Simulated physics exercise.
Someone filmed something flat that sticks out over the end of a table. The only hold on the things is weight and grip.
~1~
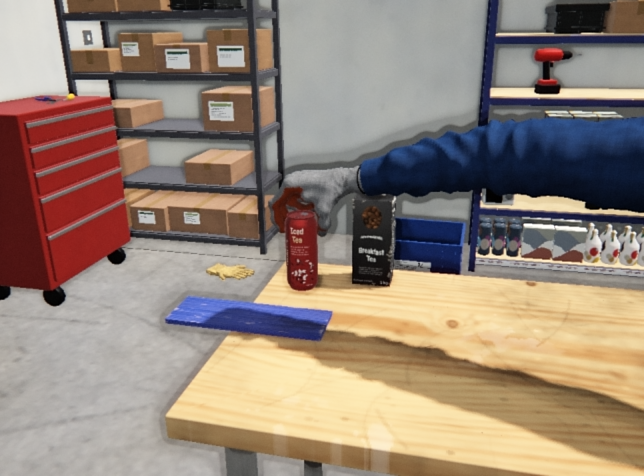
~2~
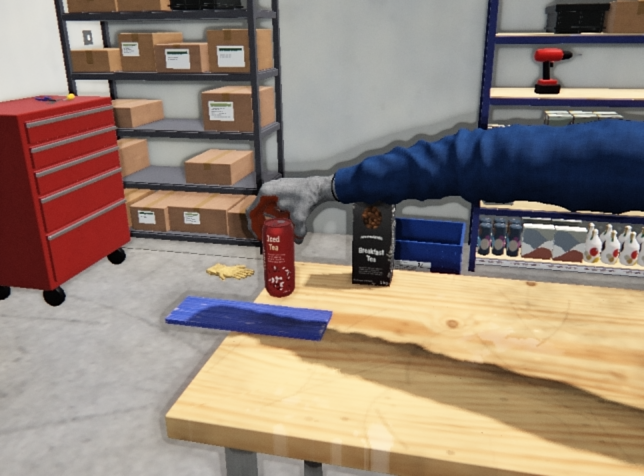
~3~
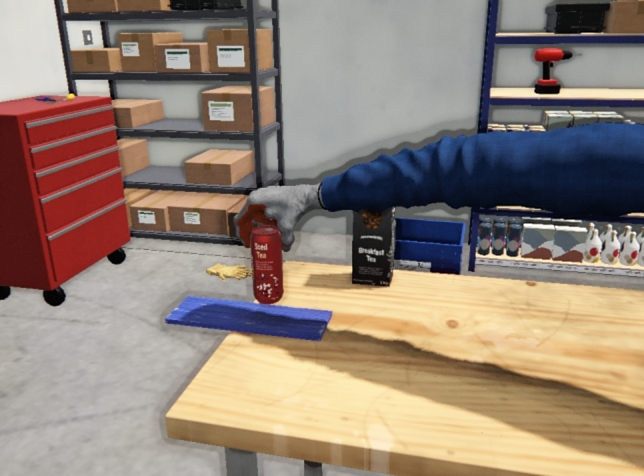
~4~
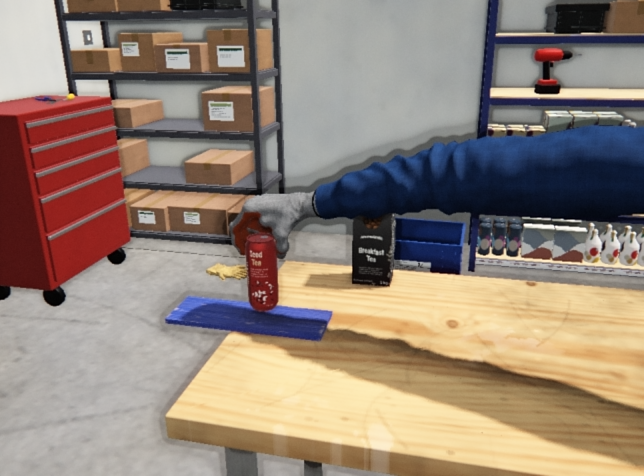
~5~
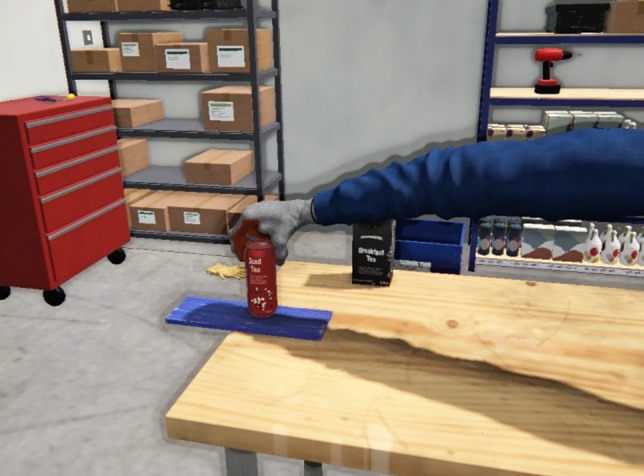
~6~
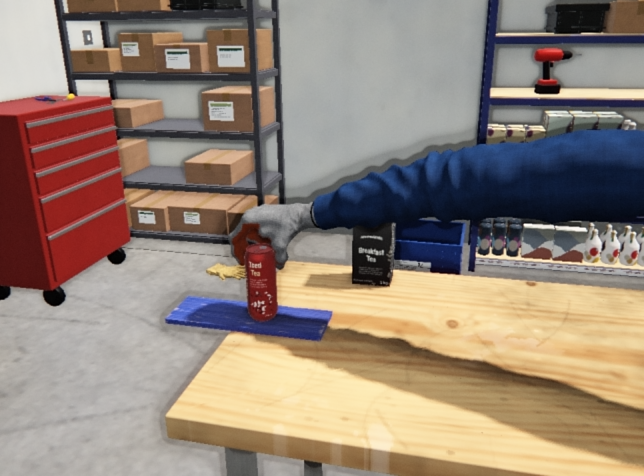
In a workshop with shelves of boxes and a red tool chest, a gloved hand in a blue sleeve grips a red can beside a black carton on a wooden table. The hand moves the can left, then toward the viewer onto a flat blue piece jutting past the table's end, still holding it.
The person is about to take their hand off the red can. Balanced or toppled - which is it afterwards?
Balanced.
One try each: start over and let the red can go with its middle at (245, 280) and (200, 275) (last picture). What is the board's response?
In the first case it holds; in the second case it tips off the edge.
Then, 0.40 s later than the last frame, all is still.
Then, 1.10 s later than the last frame, red can resting near (261, 283).
When it is over, all 3 as before. End places, in pixels of the last picture, red can near (261, 283). The board keeps its balance.
